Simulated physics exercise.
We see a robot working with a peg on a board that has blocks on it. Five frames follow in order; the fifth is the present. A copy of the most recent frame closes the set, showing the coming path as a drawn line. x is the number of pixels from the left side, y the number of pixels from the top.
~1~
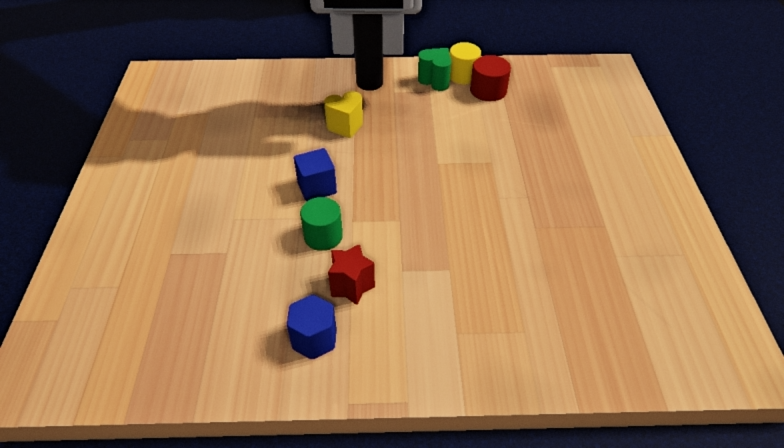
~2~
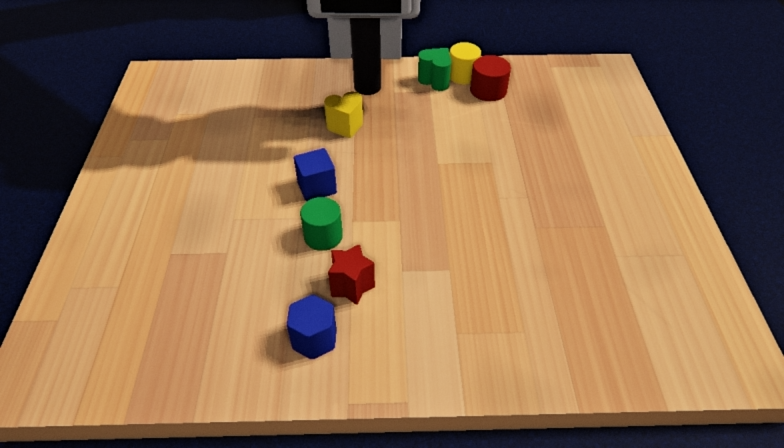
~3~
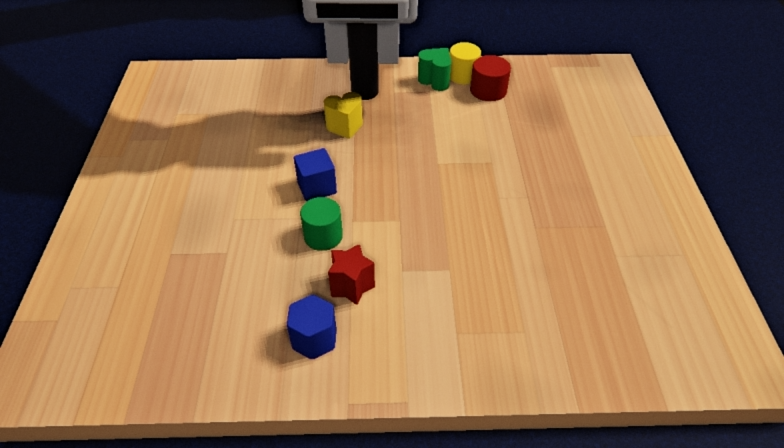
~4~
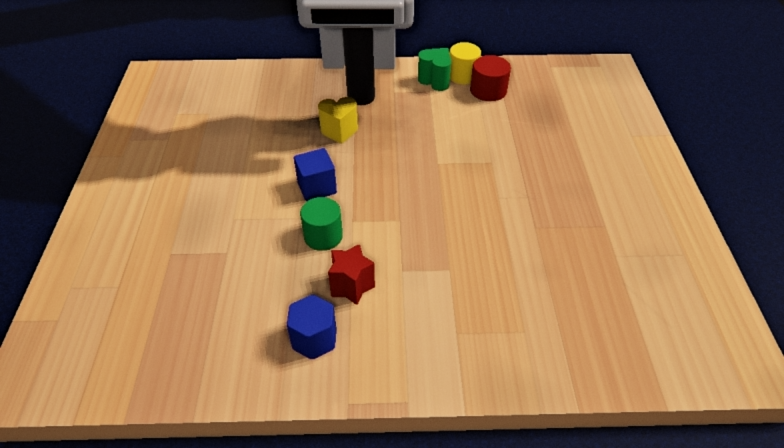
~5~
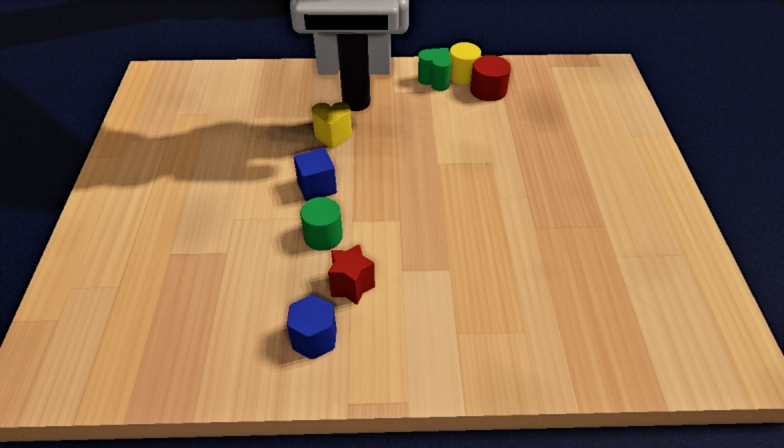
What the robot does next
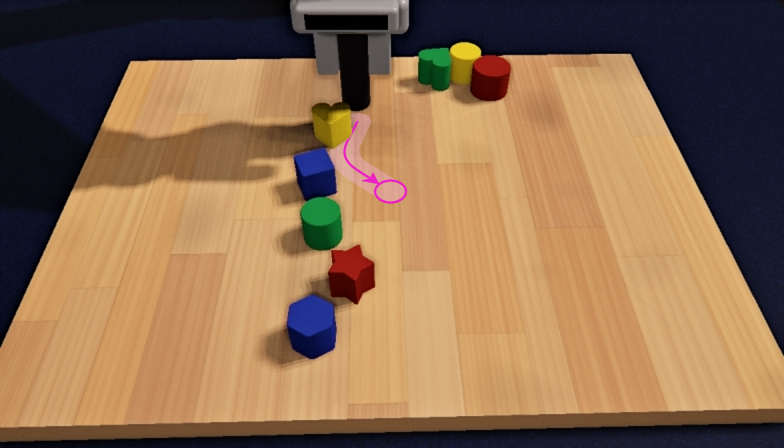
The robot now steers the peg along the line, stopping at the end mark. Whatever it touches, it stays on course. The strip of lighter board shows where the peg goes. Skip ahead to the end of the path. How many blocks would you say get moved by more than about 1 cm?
In total, one block gets moved by over 1 cm.
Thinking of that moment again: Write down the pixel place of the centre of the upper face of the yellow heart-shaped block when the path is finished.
When the path ends, it will be at (313, 125).
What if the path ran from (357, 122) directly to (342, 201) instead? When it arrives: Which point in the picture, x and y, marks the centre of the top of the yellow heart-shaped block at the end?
The yellow heart-shaped block ends near (321, 124).
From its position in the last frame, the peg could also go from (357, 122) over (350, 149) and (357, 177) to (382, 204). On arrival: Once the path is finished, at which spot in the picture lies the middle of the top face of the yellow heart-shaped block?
My estimate: (318, 125).
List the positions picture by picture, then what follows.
The first picture shows peg's lower end at (370, 83); blue square piece at (314, 161); yellow heart-shaped block at (344, 101).
The second picture shows peg at (368, 88); blocks still.
The third picture shows peg at (365, 92); blocks still.
The fourth picture shows peg at (361, 98); yellow heart-shaped block at (338, 106).
The fifth picture shows peg at (356, 103); blue square piece at (314, 161); yellow heart-shaped block at (331, 111).
Drawn move, from (357, 122) by way of (345, 147) and (359, 171) to (391, 191).
The first path, step by step. One third of the way, peg at (344, 128); yellow heart-shaped block at (313, 123), turned 70° clockwise.
Two thirds of the way, peg at (358, 153); yellow heart-shaped block at (313, 125), turned 85° clockwise.
At the end, peg at (391, 173); blue square piece still; yellow heart-shaped block at (313, 125), turned 85° clockwise.
